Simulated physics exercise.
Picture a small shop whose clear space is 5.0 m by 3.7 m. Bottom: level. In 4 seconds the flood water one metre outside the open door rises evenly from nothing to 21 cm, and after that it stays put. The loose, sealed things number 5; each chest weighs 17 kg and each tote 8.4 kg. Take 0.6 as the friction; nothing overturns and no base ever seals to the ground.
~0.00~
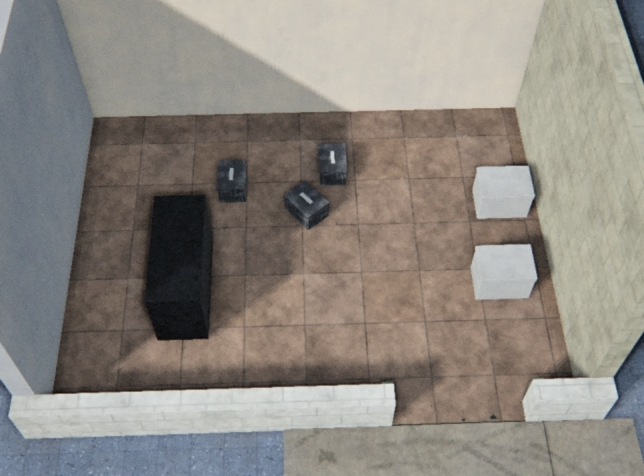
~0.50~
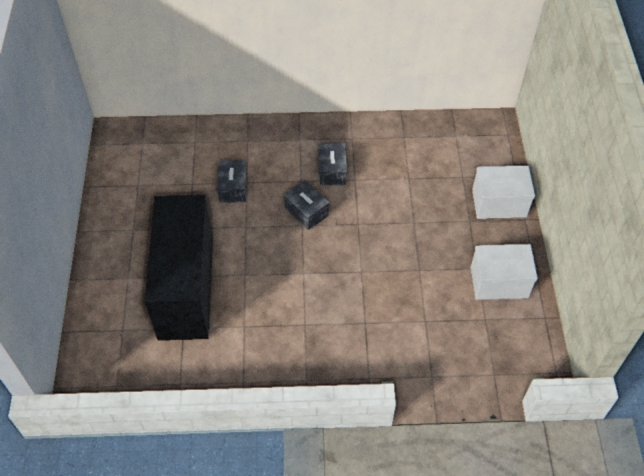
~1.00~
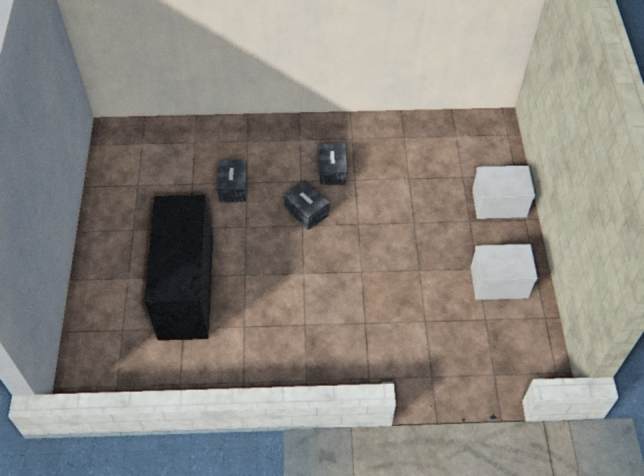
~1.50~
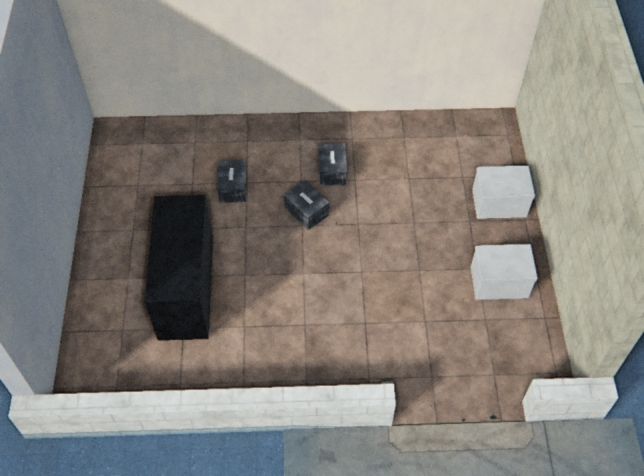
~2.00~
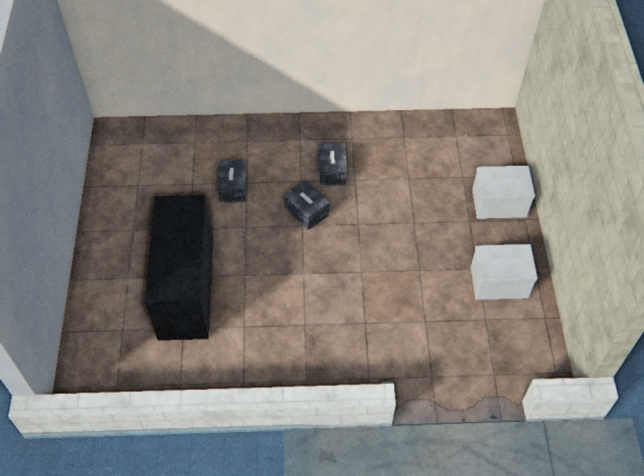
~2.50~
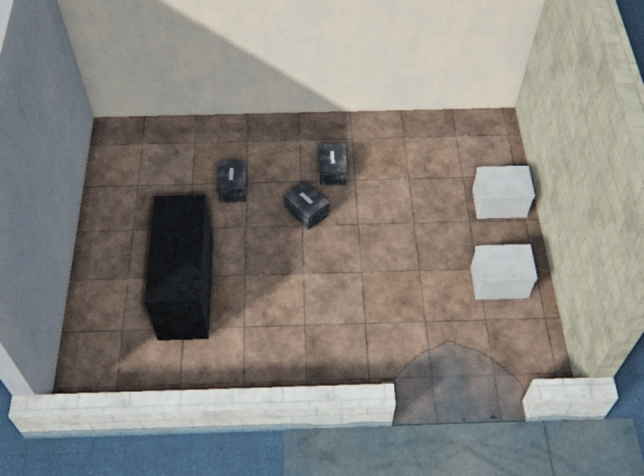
We see a small, open-topped room with a tiled floor, a tall black block, three small dark boxes and two white chests, all staying still while water spreads over the paving outside and in through the front doorway.
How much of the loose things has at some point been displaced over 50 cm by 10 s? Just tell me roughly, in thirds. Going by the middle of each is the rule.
Medium share.
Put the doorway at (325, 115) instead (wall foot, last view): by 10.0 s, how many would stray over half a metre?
In that case the number is 2.
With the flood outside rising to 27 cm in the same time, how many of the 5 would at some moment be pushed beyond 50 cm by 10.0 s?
5.
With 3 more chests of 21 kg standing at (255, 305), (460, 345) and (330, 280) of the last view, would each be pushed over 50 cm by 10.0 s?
One: Within it. Two: Beyond it. Three: Beyond it.
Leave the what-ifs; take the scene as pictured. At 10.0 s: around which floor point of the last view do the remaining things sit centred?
Close to pixel (260, 161).
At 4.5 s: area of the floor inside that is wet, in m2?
6.5 m2.
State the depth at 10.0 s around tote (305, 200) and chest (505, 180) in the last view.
7 and 12 cm.
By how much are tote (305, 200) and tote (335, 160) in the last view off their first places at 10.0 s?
Shifts: 30 cm / 200 cm.
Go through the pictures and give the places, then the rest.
A chest at (506, 181), on the bottom; a chest at (506, 262), on the bottom; 0.0 m2 under water; 0 of 5 have shifted, in the first picture.
A chest at (506, 181), on the bottom; a chest at (506, 262), on the bottom; water covers 0.0 m2; 0 of 5 have shifted, in the second picture.
A chest at (506, 181), on the bottom; a chest at (506, 262) rests on the ground; water covers 0.0 m2; 0 of 5 have shifted, in the third picture.
A chest at (506, 181) rests on the ground; a chest at (506, 262), on the bottom; water covers 0.0 m2; 0 of 5 have shifted, in the fourth picture.
A chest at (506, 181), on the bottom; a chest at (506, 262), on the bottom; water covers 0.0 m2; 0 of 5 have shifted, in the fifth picture.
A chest at (506, 181) rests on the ground; a chest at (506, 262) rests on the ground; water covers 0.5 m2; 0 of 5 have shifted, in the sixth picture.
After 3.5 s 0 of 5 are over 50 cm from their spots; 0 afloat.
After 4.5 s 0 of 5 are over 50 cm from their spots; 0 afloat.
After 7.0 s 2 of 5 are over 50 cm from their spots; 0 afloat.
After 10.0 s 3 of 5 are over 50 cm from their spots, and 3 have been at some point; 3 afloat.
